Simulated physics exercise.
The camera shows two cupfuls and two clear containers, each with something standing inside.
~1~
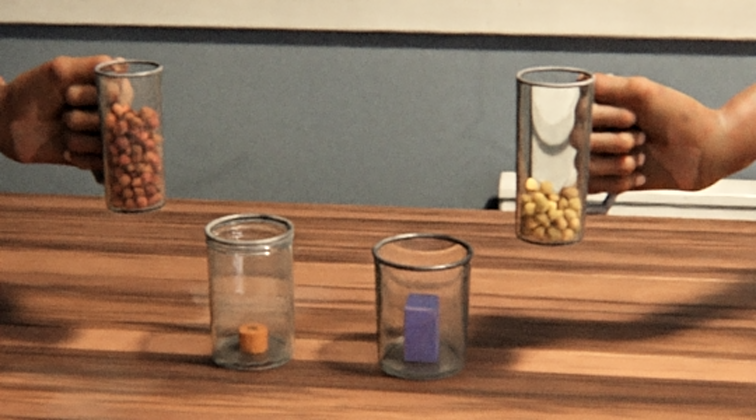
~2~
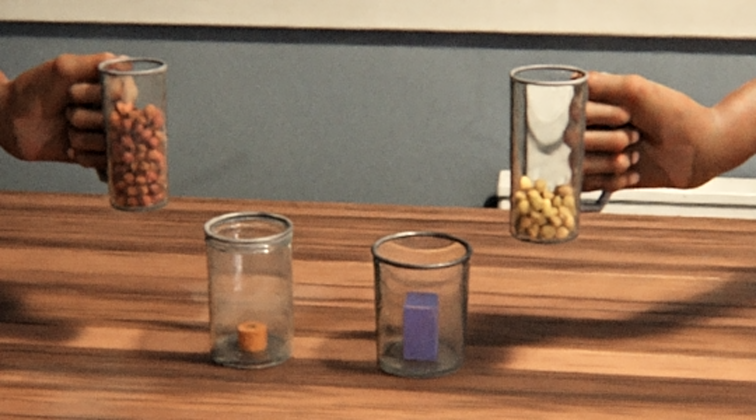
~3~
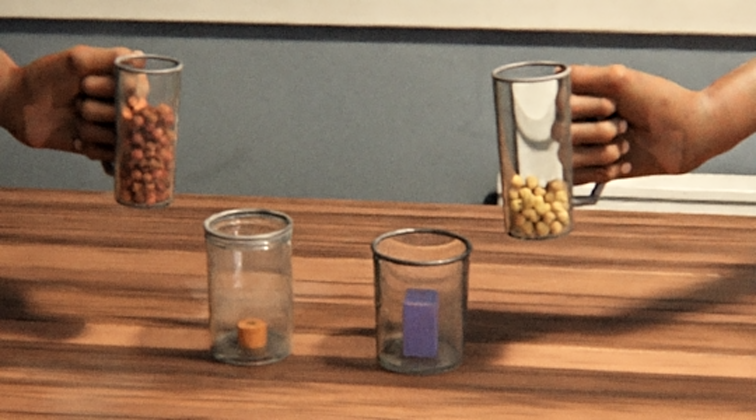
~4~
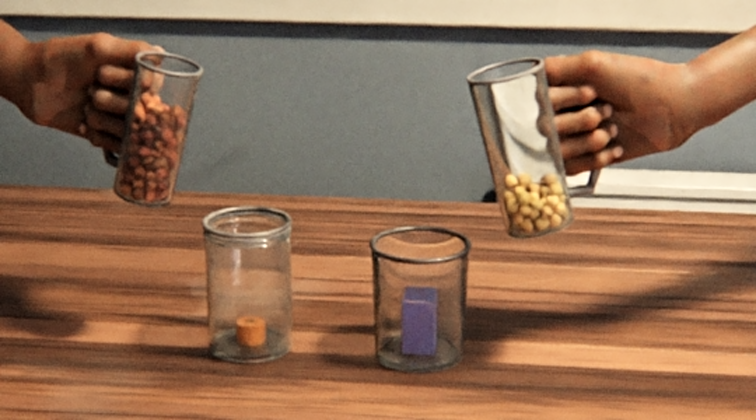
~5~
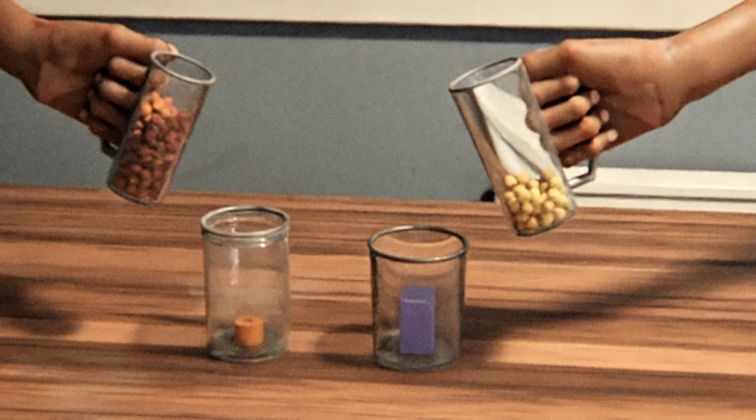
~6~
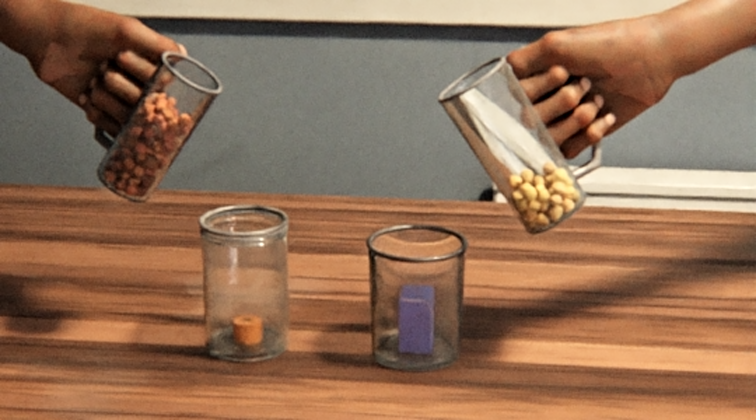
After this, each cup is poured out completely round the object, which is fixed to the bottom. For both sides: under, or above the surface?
On the left it vanishes from sight, on the right it stays visible.
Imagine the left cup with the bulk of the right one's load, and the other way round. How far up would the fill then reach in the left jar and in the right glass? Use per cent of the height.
Left: About 25. Right: About 60.
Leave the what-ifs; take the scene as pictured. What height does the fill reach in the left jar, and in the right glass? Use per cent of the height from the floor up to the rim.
The left one comes to 40 %, the right one to 40 %.
Then, 0.47 s on from there, left jar empty, all of its cupful still in the cup; right glass empty, all of its cupful still in the cup.
Then, 0.97 s on from there, left jar nearly empty, nearly all of its cupful still in the cup; right glass empty, all of its cupful still in the cup.
Then, 1.56 s on from there, left jar a third full, none of its cupful still in the cup; right glass nearly empty, none of its cupful still in the cup.
In the end, left jar a third full (surface near (246, 293)), nothing beside it; right glass a third full (surface near (417, 309)), nothing beside it; the left thing is covered; the right thing is still showing.
